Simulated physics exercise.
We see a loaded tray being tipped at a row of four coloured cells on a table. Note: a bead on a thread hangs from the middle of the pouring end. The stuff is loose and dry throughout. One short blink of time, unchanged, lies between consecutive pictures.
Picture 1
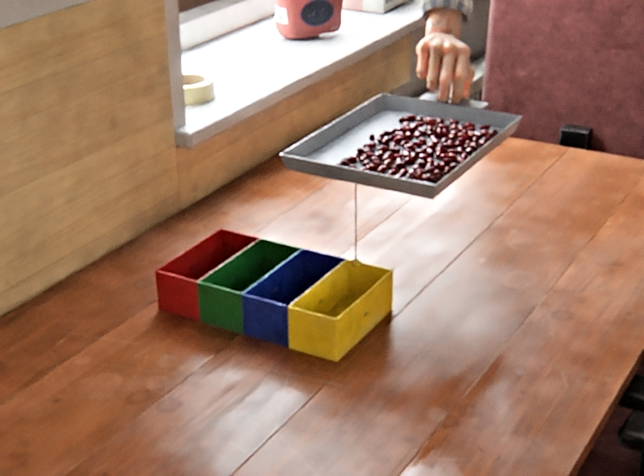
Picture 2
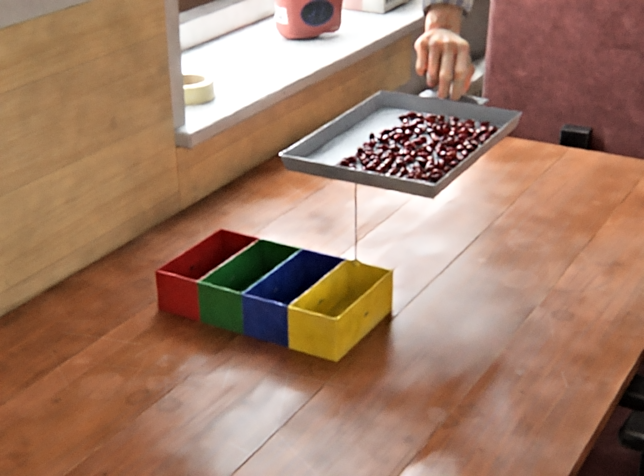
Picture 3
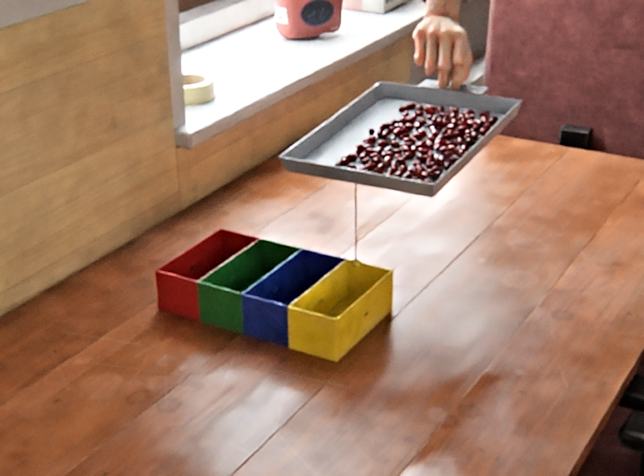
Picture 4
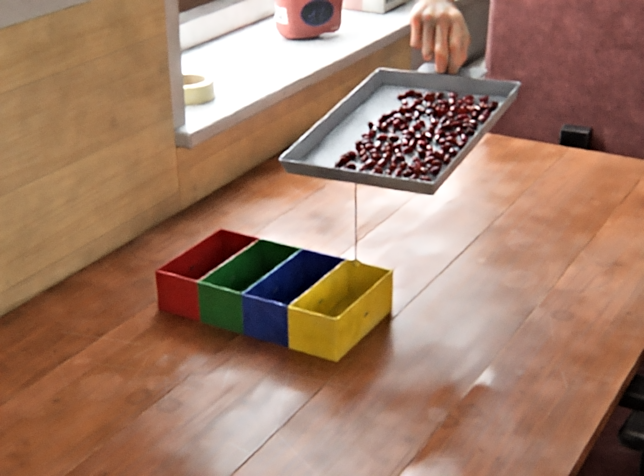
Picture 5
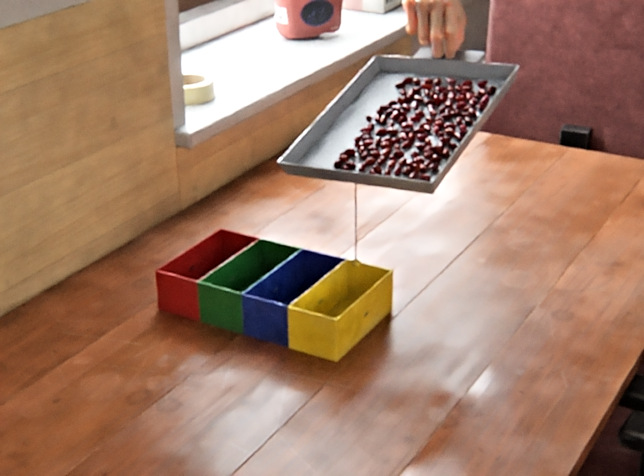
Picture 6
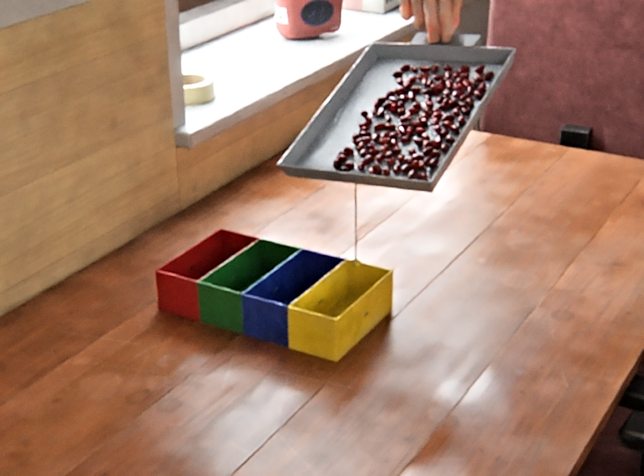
On a wooden table by a window, a hand held a gray tray of dark red beans above red, green, blue and yellow boxes, then raised its handle end, gradually tilting it toward the left corner.
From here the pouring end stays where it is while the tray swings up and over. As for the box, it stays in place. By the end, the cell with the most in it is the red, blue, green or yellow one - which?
The blue one.
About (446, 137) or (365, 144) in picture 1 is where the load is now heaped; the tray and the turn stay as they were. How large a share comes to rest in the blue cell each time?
About 40 % and 50 %.
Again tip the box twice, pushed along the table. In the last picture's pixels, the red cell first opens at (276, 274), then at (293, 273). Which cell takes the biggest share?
Try 1: That red cell. Try 2: The red cell.
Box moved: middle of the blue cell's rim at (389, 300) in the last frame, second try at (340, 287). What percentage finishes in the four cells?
Estimate: 70 % first, 100 % second.
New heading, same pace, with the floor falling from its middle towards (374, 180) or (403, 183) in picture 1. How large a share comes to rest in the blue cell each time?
I'd expect around 20 in a hundred first and around 0 in a hundred second.
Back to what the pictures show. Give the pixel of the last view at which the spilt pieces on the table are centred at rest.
Their middle ends up at roughly (341, 384).
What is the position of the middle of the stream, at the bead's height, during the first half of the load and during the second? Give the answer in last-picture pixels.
At about (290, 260), then at (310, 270).
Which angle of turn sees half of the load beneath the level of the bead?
Around 110° at that moment.
Soon after the last picture, tray tipped steeply; nearly all on the tray; a stray few falling or outside the box.
A little later, tray tipped past a quarter turn; about half on the tray; a small part in the blue cell; a small part in the green cell; a small part in the yellow cell; about a quarter falling or outside the box.
Later still, tray tipped past a quarter turn; about half in the blue cell; about a quarter in the green cell; about a quarter in the yellow cell; a small part falling or outside the box.
At rest, tray tipped past a quarter turn; about half in the blue cell; about a quarter in the green cell; about a quarter in the yellow cell; none in the red cell; a small part outside the box.
